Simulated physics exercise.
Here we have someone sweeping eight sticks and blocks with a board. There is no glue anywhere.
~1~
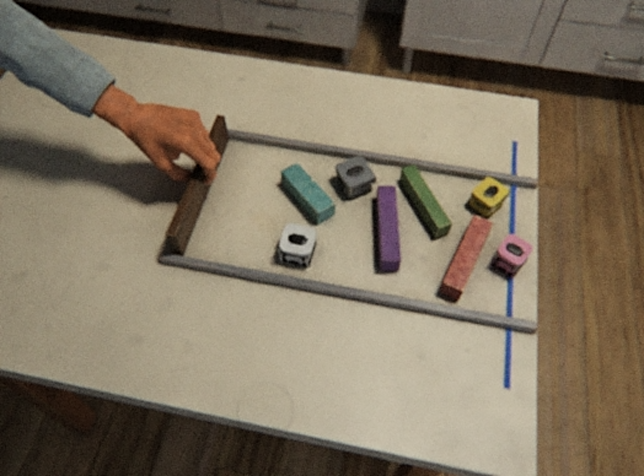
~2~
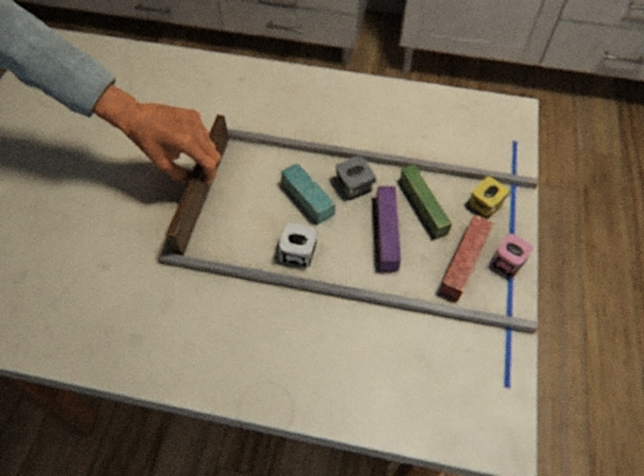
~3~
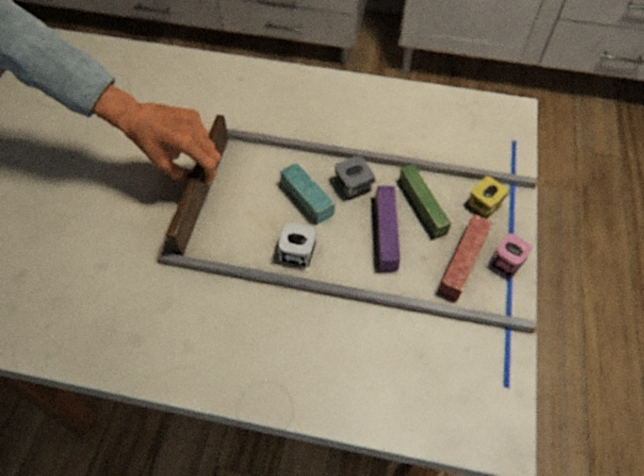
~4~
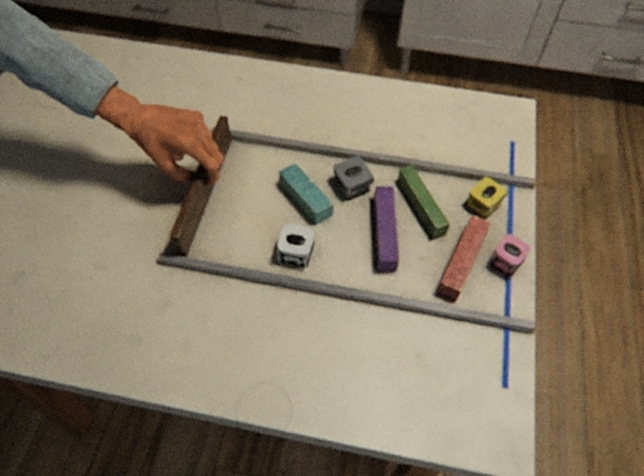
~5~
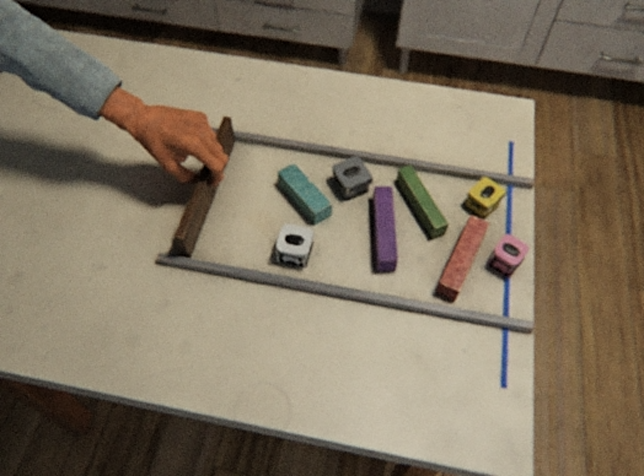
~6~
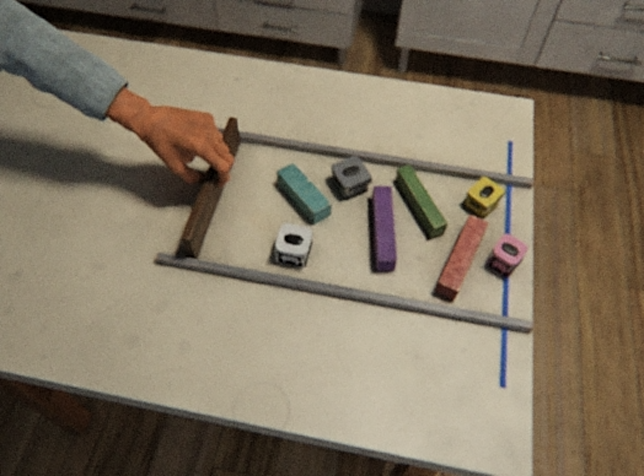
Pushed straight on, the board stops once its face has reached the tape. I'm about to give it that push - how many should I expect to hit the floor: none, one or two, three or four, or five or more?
Expect five or more.
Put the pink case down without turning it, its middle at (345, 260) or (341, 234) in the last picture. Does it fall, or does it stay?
The pink case would drop away in the first case and drop away in the second.
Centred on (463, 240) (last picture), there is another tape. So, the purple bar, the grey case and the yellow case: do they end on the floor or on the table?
As for the purple bar, it keeps its place; the grey case keeps its place; the yellow case ends up falling.
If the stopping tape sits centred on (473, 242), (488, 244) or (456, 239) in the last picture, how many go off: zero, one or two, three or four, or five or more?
Trial 1 - either three or four; trial 2 - three or four; trial 3 - one or two.
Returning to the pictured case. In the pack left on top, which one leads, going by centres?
Grey case.
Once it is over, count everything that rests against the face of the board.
The number is 3.
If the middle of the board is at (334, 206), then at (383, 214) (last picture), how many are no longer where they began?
Counts: 3 and 5.
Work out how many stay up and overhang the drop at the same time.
I'd say 2 of them.
Early on, none off yet; pink case at rest near (507, 255); yellow case at rest near (483, 198); red bar at rest near (462, 256).
A while later, one off so far; pink case on its side near (552, 296); yellow case travelled well along near (539, 206); red bar travelled about its own width near (531, 272).
Finally, the number that fall off is five or more; lost, purple bar, green bar, red bar, yellow case and pink case.
